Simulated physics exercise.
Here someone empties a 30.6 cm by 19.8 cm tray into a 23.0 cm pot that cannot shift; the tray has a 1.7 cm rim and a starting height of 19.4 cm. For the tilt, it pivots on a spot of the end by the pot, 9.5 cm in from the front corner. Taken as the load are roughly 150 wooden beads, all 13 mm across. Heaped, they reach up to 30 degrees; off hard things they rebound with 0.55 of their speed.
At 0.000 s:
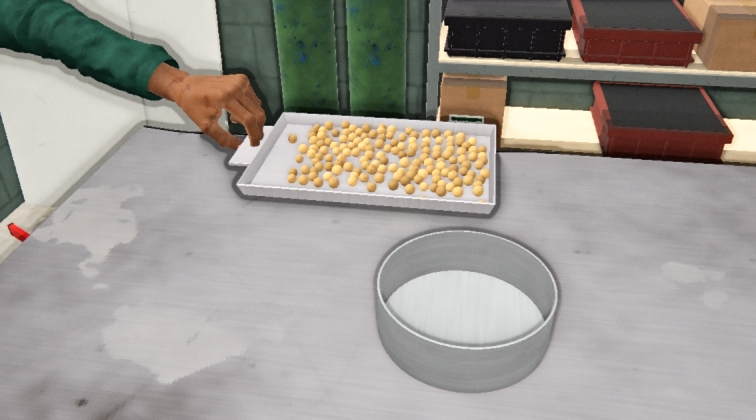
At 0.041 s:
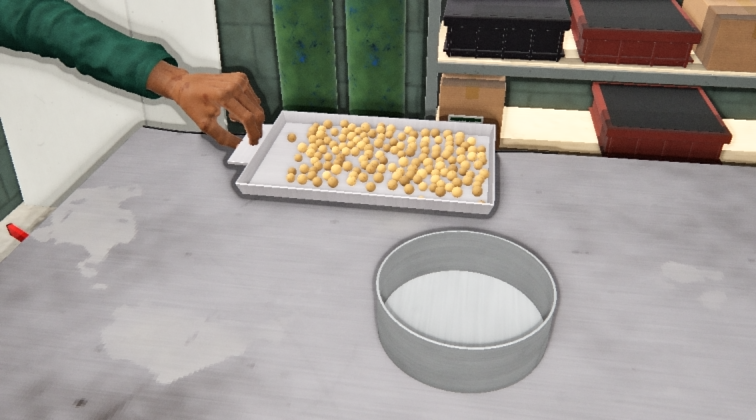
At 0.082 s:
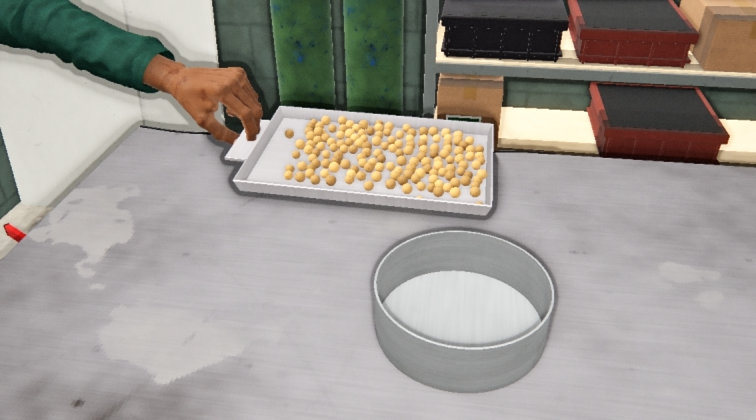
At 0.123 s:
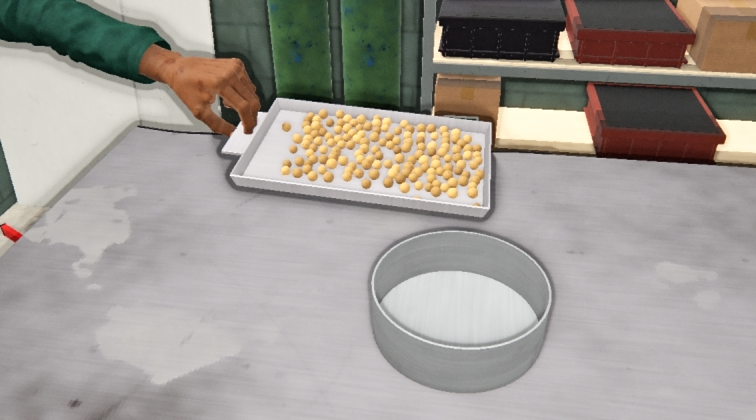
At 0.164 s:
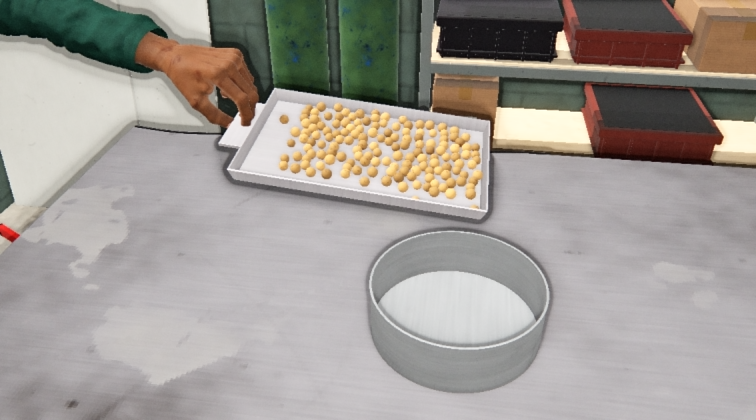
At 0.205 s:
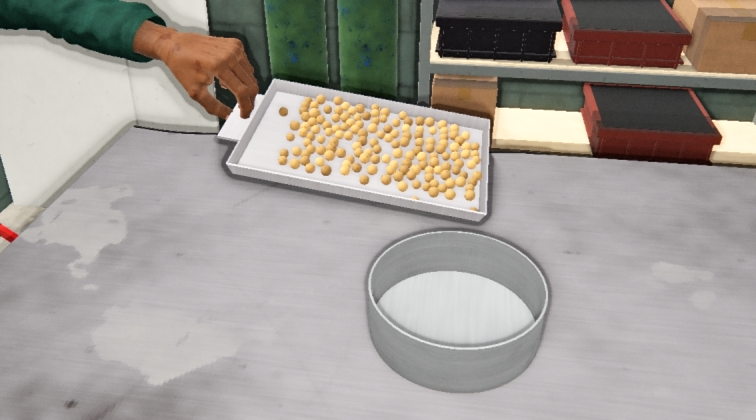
A shallow white tray scattered with small round tan beads sits on a worn, patchy grey tabletop, seen from slightly above, with green panels and shelves of black and red bins behind. A hand in a dark green sleeve holds its left end, and an empty round grey pot stands at front right. The tray's left end rises gently, tilting it rightward, while the view drifts very slightly.
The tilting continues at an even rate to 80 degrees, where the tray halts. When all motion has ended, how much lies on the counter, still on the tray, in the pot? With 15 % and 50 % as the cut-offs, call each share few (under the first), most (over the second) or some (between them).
My estimate: Counter: Few, tray: Few, pot: Most.
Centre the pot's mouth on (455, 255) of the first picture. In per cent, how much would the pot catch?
With the pot there, close to 95 per cent.
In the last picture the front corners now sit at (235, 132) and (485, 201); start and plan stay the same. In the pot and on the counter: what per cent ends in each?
The pot gets 25 and the counter 75.
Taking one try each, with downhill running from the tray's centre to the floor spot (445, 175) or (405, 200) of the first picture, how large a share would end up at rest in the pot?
The share comes to roughly 55 in a hundred, then roughly 95 in a hundred.
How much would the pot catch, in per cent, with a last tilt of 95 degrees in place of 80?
Around 100 in a hundred.
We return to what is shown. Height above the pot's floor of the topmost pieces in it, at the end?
Some 2.5 cm above the floor.
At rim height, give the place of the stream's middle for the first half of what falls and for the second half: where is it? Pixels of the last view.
Around (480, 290), then around (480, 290).
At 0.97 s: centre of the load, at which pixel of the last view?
The middle of the load should be near (447, 168) then.
After 0.66 s, tilt 44 degrees; the tray holds 100 %, the pot 0 %.
Then, at 0.97 s, tilt 66 degrees; the tray holds 95 %, the pot 0 %.
Then, at 1.37 s, tilt 80 degrees; the tray holds 15 %, the pot 75 %.
In the end, at 2.5 s, counter 0 %, tray 0 %, pot 100 %.
